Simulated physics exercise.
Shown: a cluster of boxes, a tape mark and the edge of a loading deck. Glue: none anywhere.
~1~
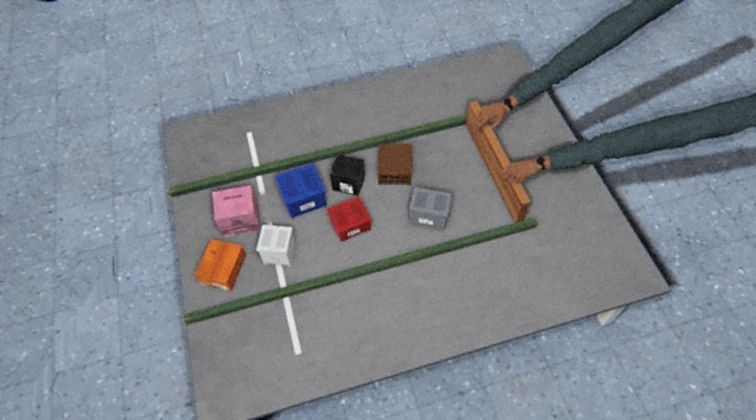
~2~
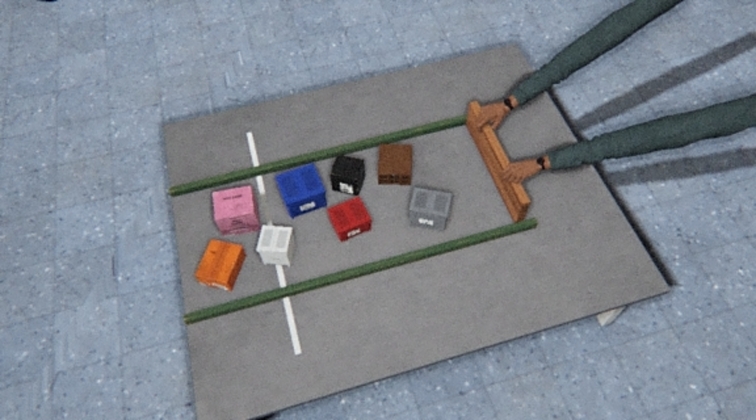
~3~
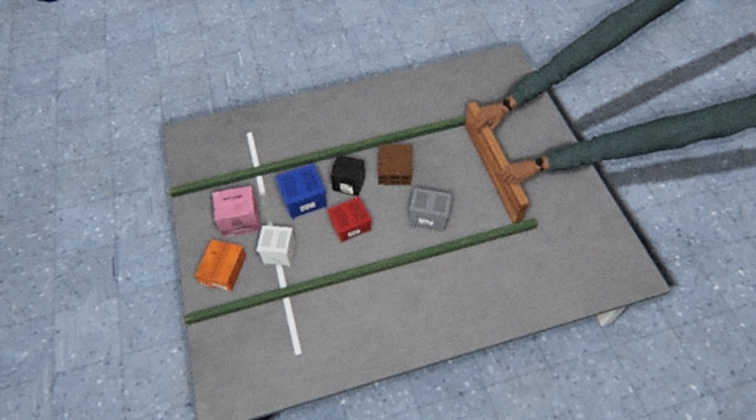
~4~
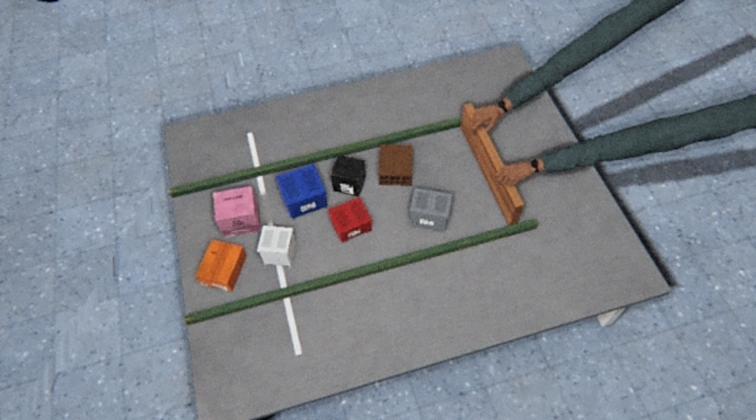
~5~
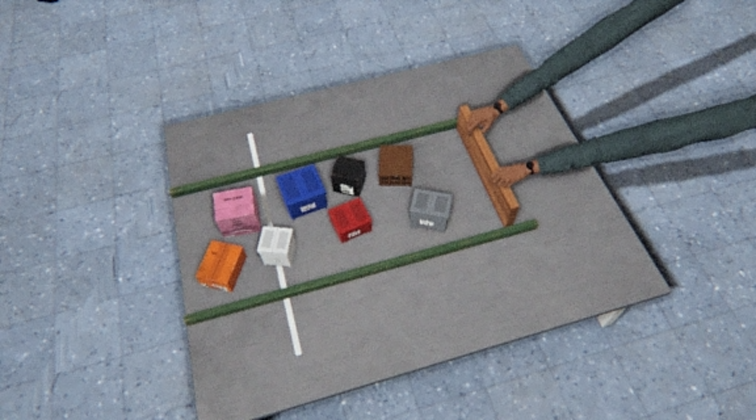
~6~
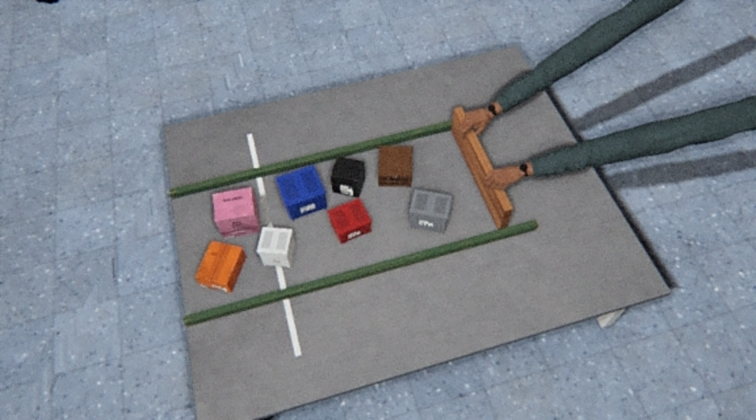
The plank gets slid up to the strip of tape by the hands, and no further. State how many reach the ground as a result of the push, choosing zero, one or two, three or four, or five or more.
It ends with just one or a pair down.
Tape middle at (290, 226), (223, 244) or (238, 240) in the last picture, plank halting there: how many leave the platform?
Ground tally per try: 1 / 5 / 3.
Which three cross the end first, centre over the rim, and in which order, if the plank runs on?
Pink box, blue tote, orange parcel.
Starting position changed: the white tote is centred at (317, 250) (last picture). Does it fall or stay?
Observed: The white tote keeps its spot.
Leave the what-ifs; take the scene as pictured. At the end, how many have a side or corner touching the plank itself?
That would be 3 of them.
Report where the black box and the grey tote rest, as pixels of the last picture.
The black box stops around (215, 213); the grey tote around (258, 270).
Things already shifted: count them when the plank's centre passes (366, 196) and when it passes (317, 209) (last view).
Tally: First 5; then 7.
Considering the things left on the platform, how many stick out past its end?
2 is the number.
Soon after, none off yet; orange parcel at rest near (222, 267); pink box at rest near (237, 213); white tote at rest near (278, 248).
After that, none off yet; orange parcel at rest near (222, 267); pink box displaced a little near (216, 220); white tote at rest near (278, 248).
In the end, the number that fall off is one or two; gone, pink box.
